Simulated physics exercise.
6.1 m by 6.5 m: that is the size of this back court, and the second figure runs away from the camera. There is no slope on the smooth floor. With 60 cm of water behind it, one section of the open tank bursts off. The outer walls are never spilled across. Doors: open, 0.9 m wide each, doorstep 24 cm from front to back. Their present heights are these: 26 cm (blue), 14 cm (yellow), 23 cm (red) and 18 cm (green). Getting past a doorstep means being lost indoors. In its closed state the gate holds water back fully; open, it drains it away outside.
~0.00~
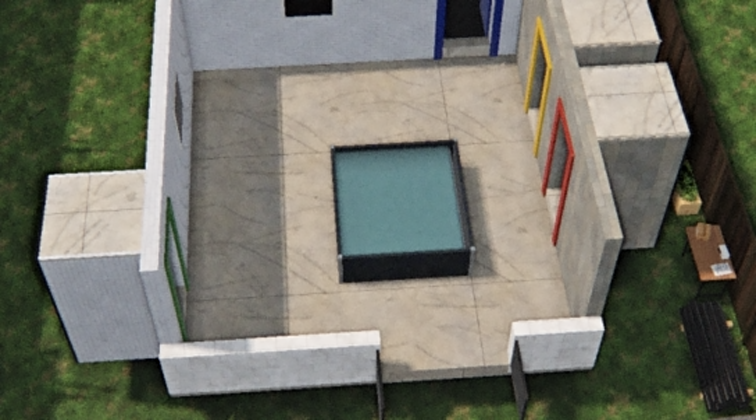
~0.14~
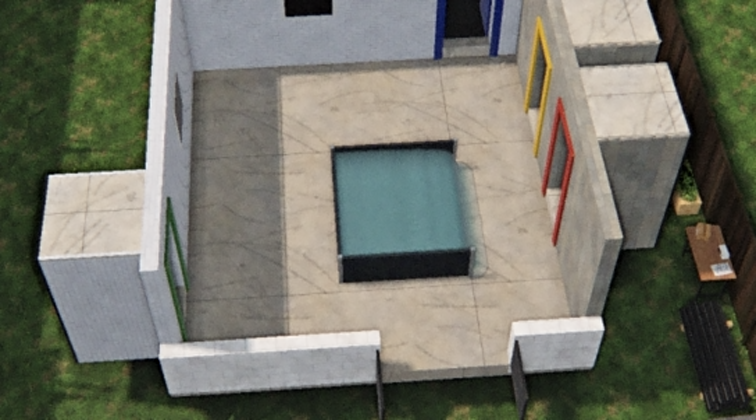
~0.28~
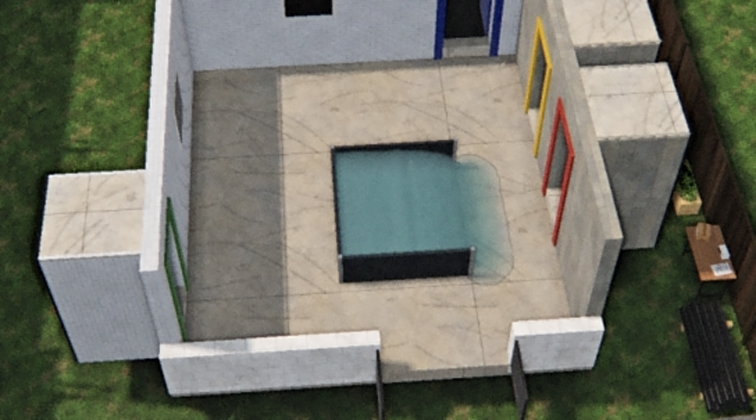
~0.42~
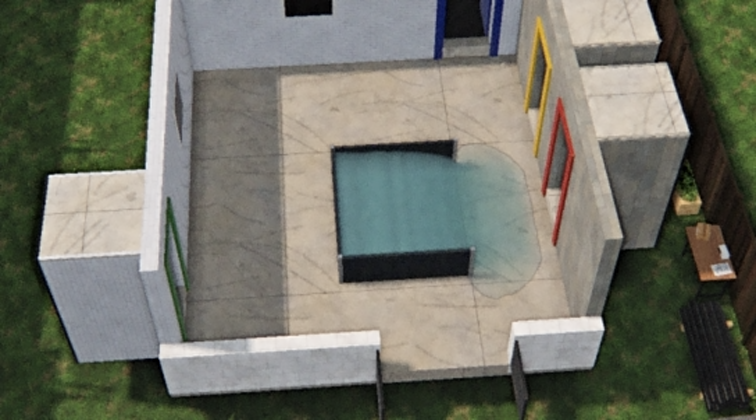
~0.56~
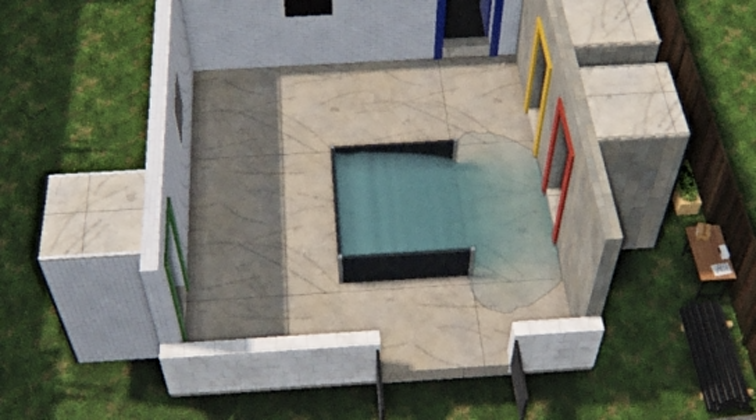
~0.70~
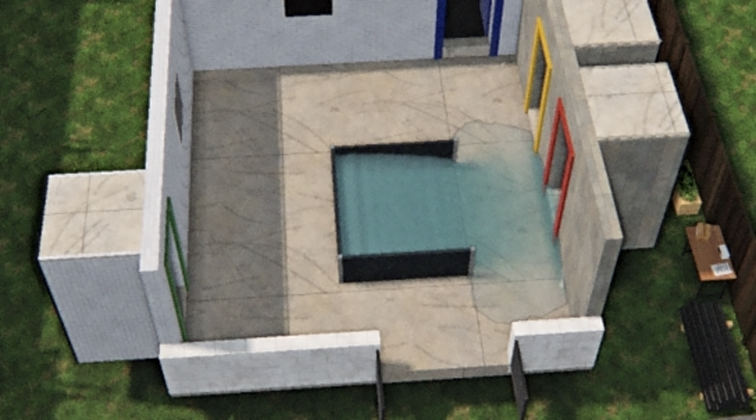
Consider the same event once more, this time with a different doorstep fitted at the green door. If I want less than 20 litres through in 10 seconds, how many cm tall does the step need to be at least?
You would need about 8 cm.
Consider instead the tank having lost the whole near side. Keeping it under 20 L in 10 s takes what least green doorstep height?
Some 12.5 cm.
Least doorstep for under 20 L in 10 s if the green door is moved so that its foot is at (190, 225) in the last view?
Around 7.0 cm would do it.
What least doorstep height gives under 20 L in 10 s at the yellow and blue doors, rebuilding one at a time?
You'd want about 14.5 centimetres at yellow and about 19 centimetres at blue.
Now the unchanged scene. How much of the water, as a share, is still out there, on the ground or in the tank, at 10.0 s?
Remaining share: Around 80 %.
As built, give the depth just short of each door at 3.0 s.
In cm - blue: 25, yellow: 15, red: 24, green: 0.
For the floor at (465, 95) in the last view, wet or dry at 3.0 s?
At that moment it's submerged.
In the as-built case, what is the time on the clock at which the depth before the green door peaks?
That happens close to 5.0 s on the clock.
After 1.4 s water covers 20 % of the floor, deepest (43 cm) near (531, 219); it has not reached the green door.
After 3.0 s water covers 40 % of the floor, deepest (33 cm) near (568, 347); it has not reached the green door.
After 10.0 s water covers 95 % of the floor, deepest (12 cm) near (330, 249); 7 cm at the green door, 0 litres in over its 18 cm doorstep.
At the green door as built, the water arrived by 4.6 s and peaked near 13 cm at 5.2 s.
With a doorstep of 7 cm, 28 litres would have come in within the 10 s; with 9.5 cm, 8 litres. So under 20 litres takes about 8 cm.
